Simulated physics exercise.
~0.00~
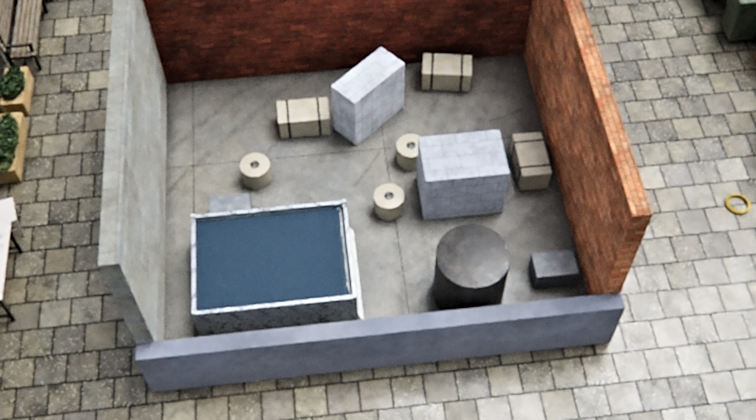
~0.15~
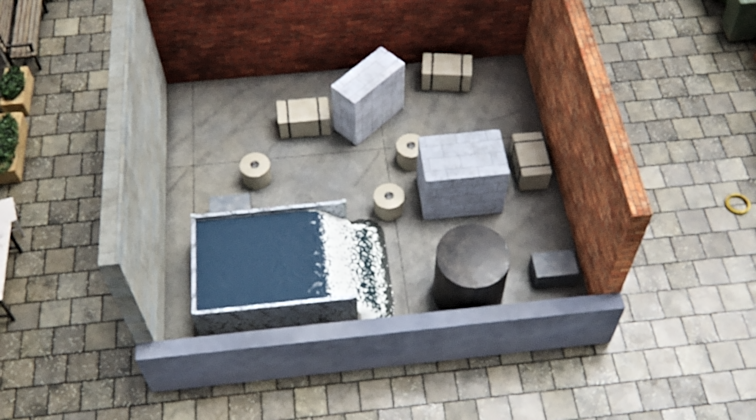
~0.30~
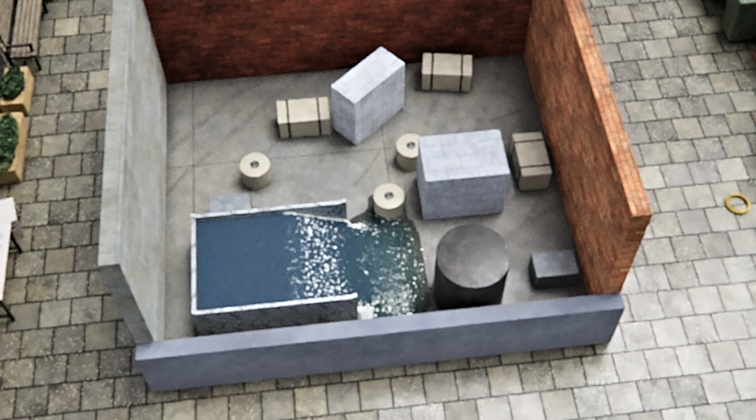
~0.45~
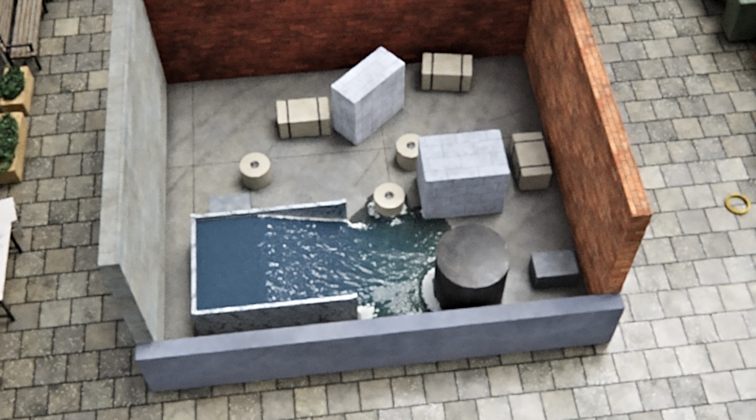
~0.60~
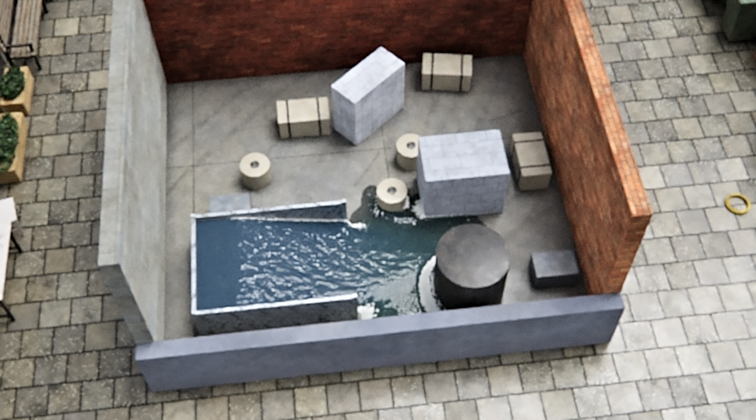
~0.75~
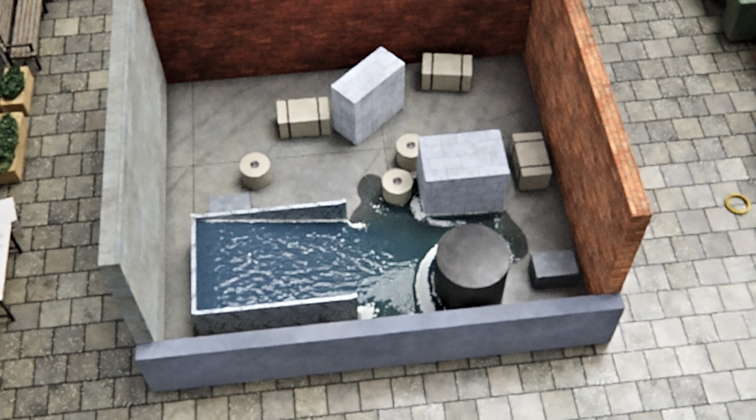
Water pours from the open tank's right side and spreads around the dark cylinder and blocks.
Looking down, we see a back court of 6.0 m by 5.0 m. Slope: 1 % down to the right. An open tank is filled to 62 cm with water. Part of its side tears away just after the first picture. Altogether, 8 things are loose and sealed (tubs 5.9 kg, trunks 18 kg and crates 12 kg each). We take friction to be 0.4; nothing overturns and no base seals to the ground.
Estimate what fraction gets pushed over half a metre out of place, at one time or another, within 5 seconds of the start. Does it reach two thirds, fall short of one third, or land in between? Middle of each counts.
It lands in between one and two thirds.
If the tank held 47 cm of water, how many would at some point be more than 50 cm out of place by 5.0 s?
So the tally would be 4.
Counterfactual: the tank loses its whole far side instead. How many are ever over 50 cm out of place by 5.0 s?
Then it comes to 7.
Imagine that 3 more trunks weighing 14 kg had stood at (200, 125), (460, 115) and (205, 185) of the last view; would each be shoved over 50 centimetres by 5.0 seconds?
In order: Within it, beyond it, within it.
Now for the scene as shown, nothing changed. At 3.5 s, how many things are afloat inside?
3.
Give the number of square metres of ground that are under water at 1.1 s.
Close to 9.0 m2, I'd say.
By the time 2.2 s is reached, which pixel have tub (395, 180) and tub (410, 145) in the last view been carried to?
First one near (363, 142), second near (424, 89).
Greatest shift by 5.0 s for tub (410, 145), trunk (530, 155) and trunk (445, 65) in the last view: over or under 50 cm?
Listed in sequence: Higher; higher; lower for the last.
After 1.1 s 1 of 8 are over 50 cm from their spots; 0 afloat.
After 2.2 s 2 of 8 are over 50 cm from their spots; 0 afloat.
After 3.5 s 3 of 8 are over 50 cm from their spots; 3 afloat.
After 5.0 s 3 of 8 are over 50 cm from their spots, and 4 have been at some point; 3 afloat.
